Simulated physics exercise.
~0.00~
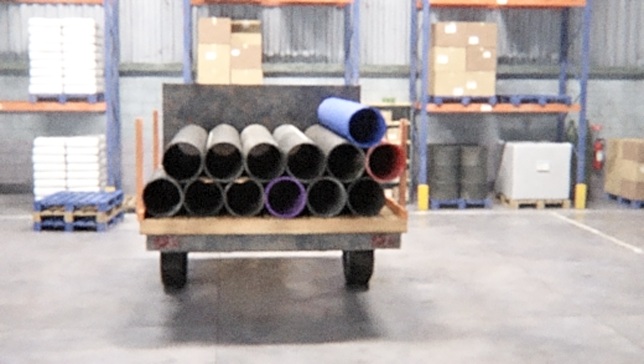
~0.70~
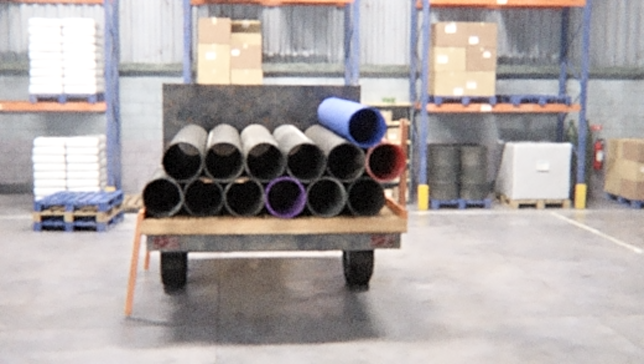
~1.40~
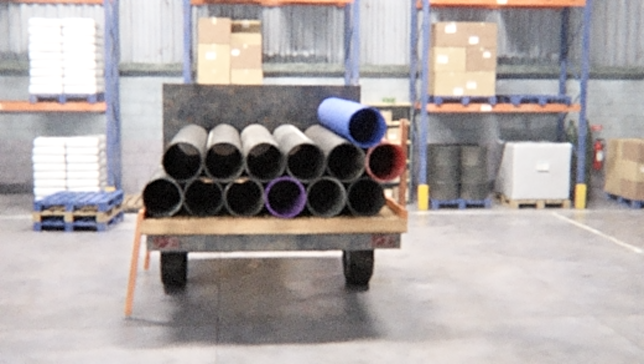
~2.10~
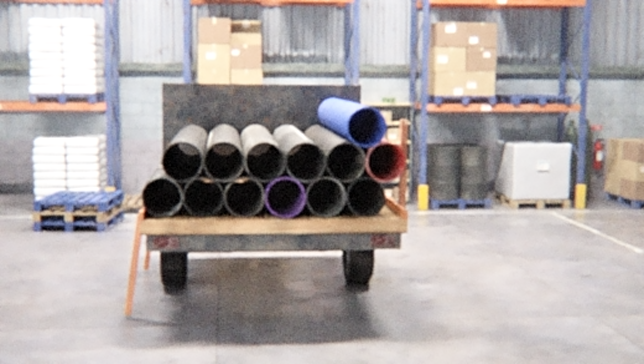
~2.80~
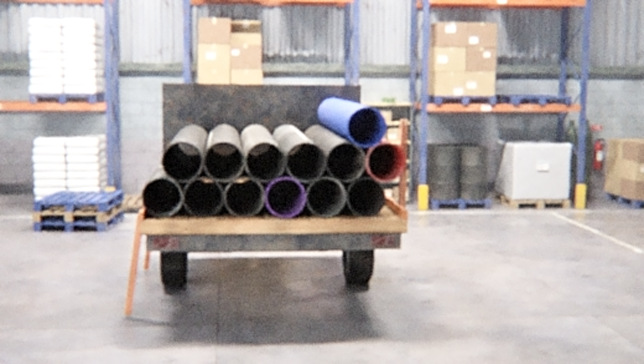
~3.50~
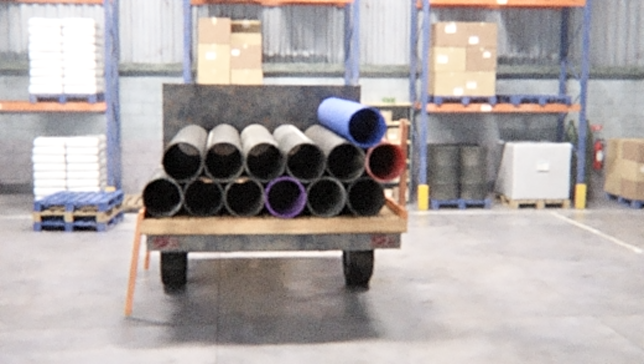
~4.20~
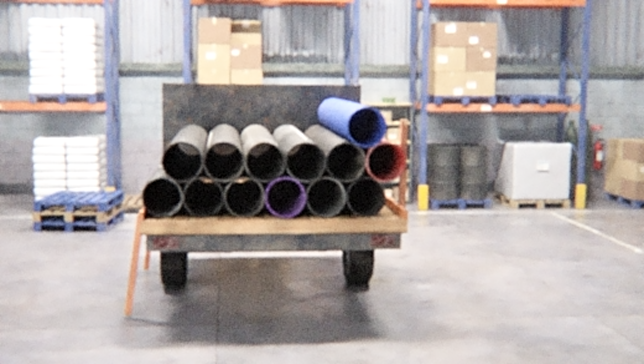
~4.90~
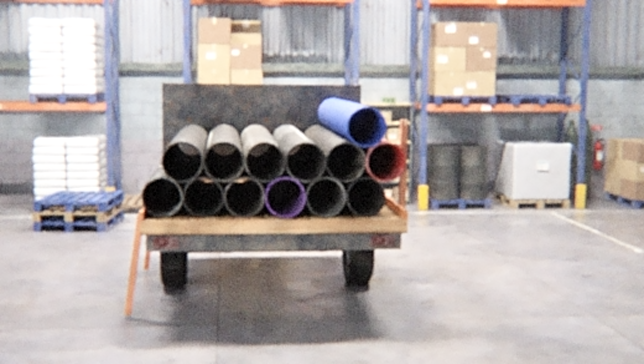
A flat farm trailer stands parked in a warehouse, seen from behind, with racks of boxes and loaded pallets along the far wall. Its deck carries two layers of dark pipes with their open ends facing the viewer, a purple-rimmed one in the bottom row and a red one at the right, while a blue pipe rests on top toward the right. Orange posts stand at both sides. The left post swings outward and down, ending up hanging below the deck edge. The pipes do not roll, and the whole stack stays in place on the trailer.
